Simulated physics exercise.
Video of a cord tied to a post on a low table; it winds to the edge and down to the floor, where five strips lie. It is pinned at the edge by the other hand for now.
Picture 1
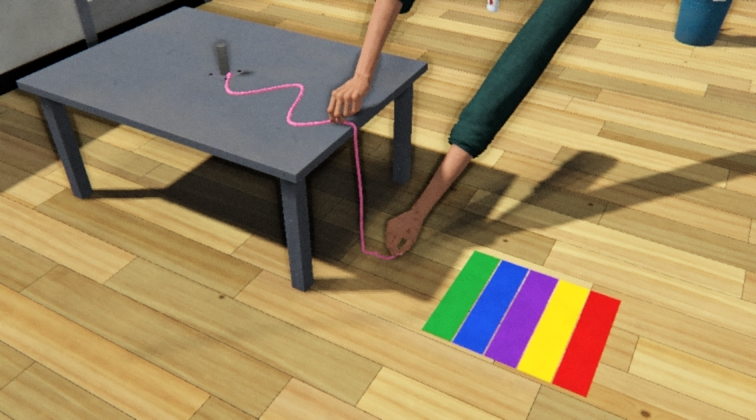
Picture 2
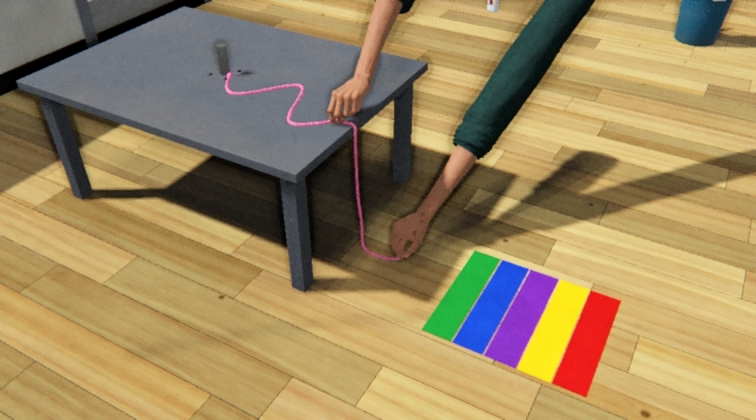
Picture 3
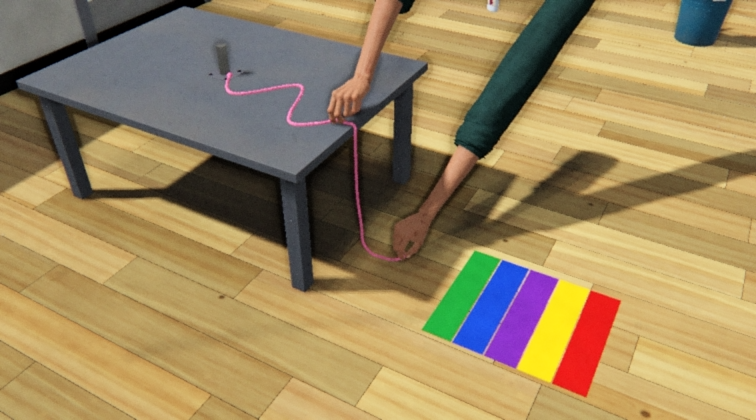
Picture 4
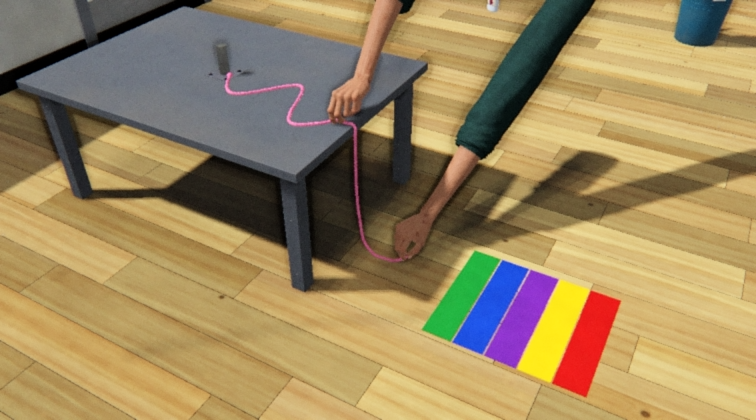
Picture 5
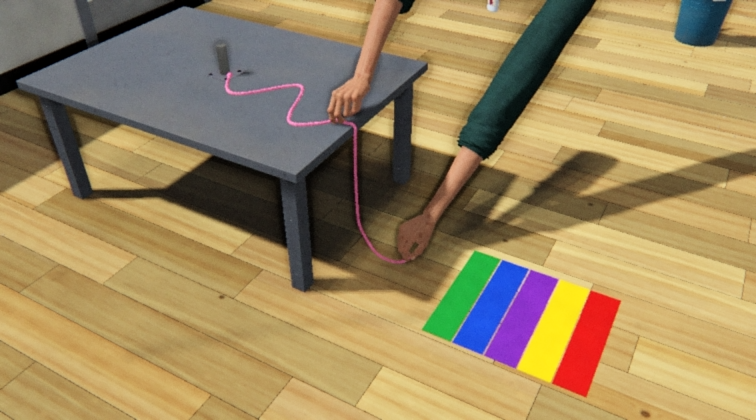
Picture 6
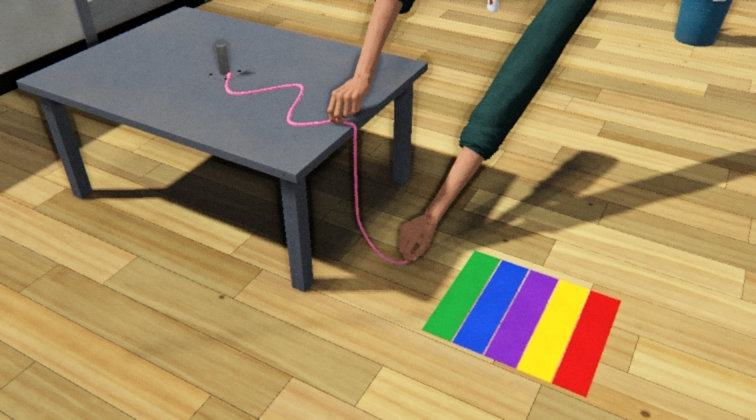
Hand holding the end of a pink cord near the floor shifts slightly right, while another hand pins it at the table edge.
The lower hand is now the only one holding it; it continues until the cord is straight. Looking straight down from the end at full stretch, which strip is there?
The red strip is there.
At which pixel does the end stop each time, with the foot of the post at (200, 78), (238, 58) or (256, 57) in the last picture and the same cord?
Going by the last picture, roughly (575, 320), (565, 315) and (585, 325).
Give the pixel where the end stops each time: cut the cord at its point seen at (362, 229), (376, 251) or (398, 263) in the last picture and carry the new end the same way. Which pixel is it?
Roughly at (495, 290) for the first, (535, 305) for the second and (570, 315) for the third.
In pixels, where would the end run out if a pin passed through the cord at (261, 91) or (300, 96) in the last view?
Try one gives (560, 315); try two gives (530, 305).
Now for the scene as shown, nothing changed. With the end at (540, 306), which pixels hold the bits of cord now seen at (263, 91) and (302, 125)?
About (289, 91) for the first point; the other lies about (373, 155).
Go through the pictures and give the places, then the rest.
End (398, 254); green (446, 320); blue (477, 332); purple (509, 344); yellow (542, 357); red (576, 371), in the first picture.
End (403, 256); cord through (228, 90) (290, 86) (290, 112) (344, 122) (357, 179) (362, 238), in the second picture.
End (405, 256), in the third picture.
End (406, 257); cord through (228, 90) (290, 86) (290, 112) (344, 122) (356, 179) (363, 238), in the fourth picture.
End (410, 258), in the fifth picture.
End (411, 259); cord through (228, 90) (290, 86) (290, 112) (344, 122) (356, 179) (366, 237), in the sixth picture.
Early on, end near (540, 306); over purple.
Midway, end near (573, 318); over yellow.
At the end of the slack, end near (592, 325); over red. The red one.
